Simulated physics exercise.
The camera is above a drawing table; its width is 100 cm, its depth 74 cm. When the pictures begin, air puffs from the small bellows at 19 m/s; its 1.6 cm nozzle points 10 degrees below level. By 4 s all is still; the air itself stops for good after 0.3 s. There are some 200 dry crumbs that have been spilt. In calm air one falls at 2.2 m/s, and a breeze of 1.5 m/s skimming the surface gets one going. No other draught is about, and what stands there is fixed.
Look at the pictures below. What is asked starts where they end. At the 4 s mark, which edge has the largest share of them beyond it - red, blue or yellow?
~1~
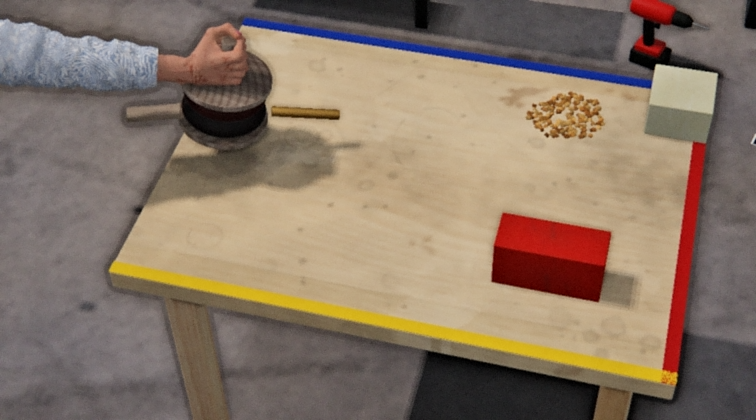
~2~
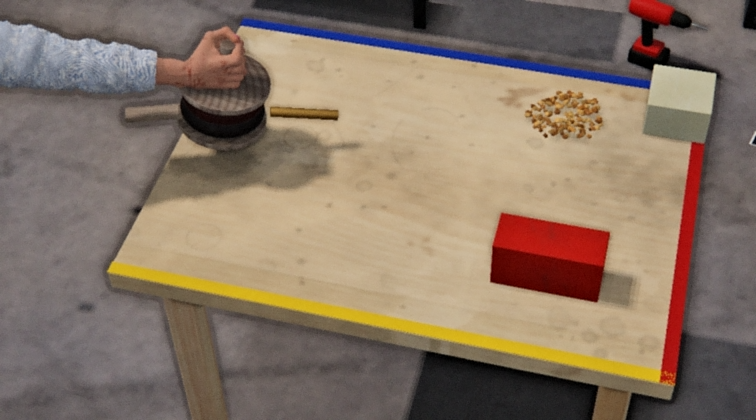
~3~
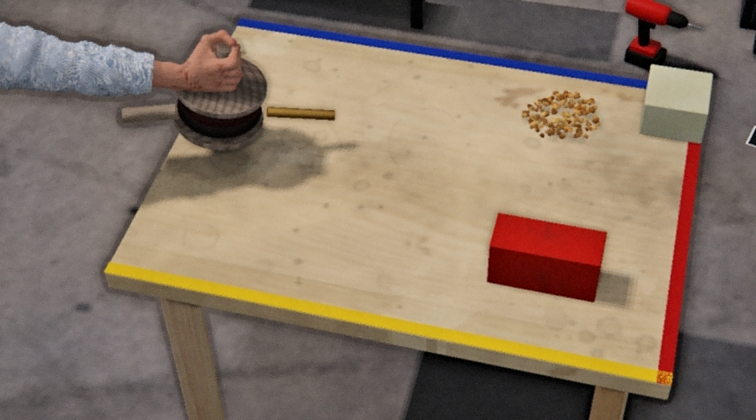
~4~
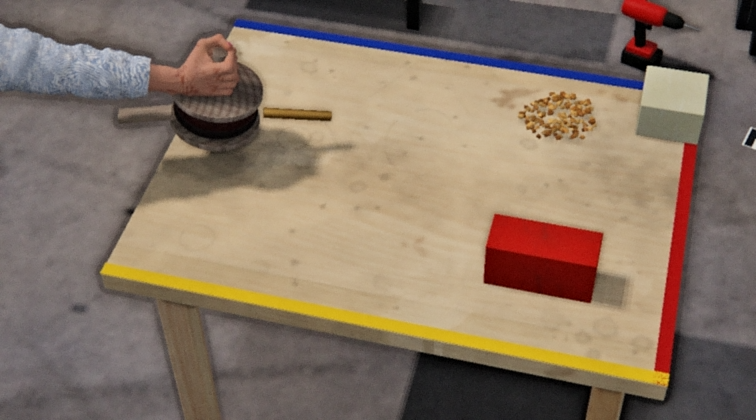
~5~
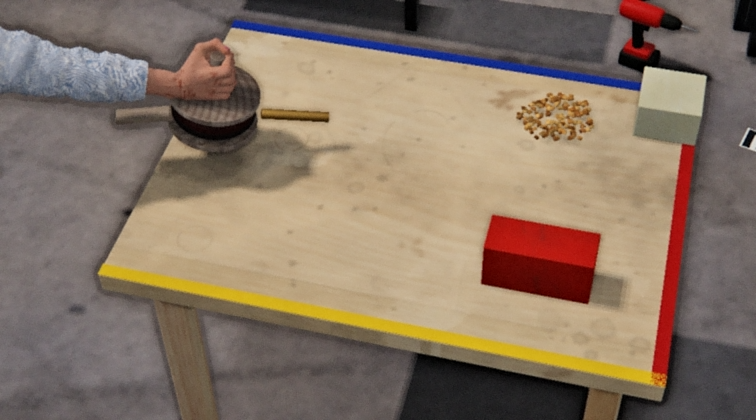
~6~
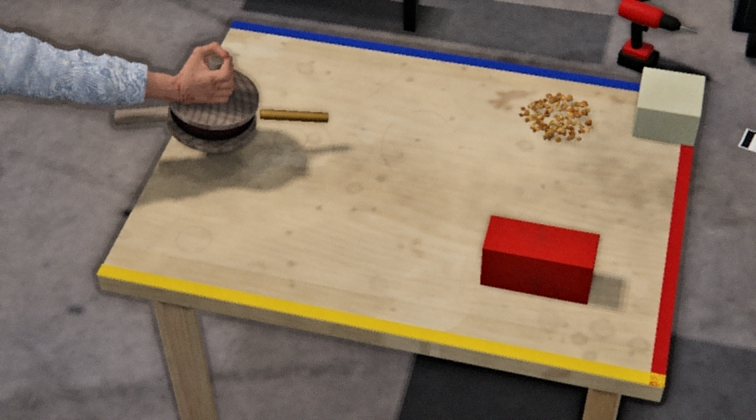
Blue.
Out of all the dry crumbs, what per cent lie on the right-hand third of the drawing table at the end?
30 %.
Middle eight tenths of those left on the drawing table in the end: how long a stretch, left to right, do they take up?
0 cm, give or take.
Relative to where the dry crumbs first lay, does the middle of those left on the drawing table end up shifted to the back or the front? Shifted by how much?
Shift: Backward, approx. 5 cm.
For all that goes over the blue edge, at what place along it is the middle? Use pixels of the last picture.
(619, 81).
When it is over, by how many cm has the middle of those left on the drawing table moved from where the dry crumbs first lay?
Close to 15 cm.
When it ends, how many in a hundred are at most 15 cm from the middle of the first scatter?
Around 10 in a hundred.
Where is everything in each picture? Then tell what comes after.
The middle of the dry crumbs is near (568, 115), none has stirred yet and the mouth of the small bellows is at (339, 115), in the first picture.
The middle of the dry crumbs is near (567, 114), none has stirred yet, the yellow edge is centred on (378, 327), the blue edge is centred on (469, 53) and the red edge is centred on (695, 222), in the second picture.
The middle of the dry crumbs is near (564, 114), none has stirred yet, the top of a block is at (679, 88) and the top of a block is at (548, 238), in the third picture.
The middle of the dry crumbs is near (560, 115) and none has stirred yet, in the fourth picture.
The middle of the dry crumbs is near (557, 116) and none has stirred yet, in the fifth picture.
The middle of the dry crumbs is near (556, 117) and about 5 % have left their places, in the sixth picture.
Then, 0.6 s after the last picture the count stands so, 0 % are over the yellow edge, 54 % over the blue edge and 15 % over the red edge; the middle of those left on the top is near (634, 100).
Then, 1.0 s after the last picture the count stands so, 0 % are over the yellow edge, 54 % over the blue edge and 15 % over the red edge; the middle of those left on the top is near (634, 100).
Then, 2.0 s after the last picture the count stands so, 0 % are over the yellow edge, 54 % over the blue edge and 15 % over the red edge; the middle of those left on the top is near (634, 100).
Then, 3.8 s after the last picture, at the end, 0 % are over the yellow edge, 54 % over the blue edge and 15 % over the red edge; the middle of those left on the top is near (634, 100).
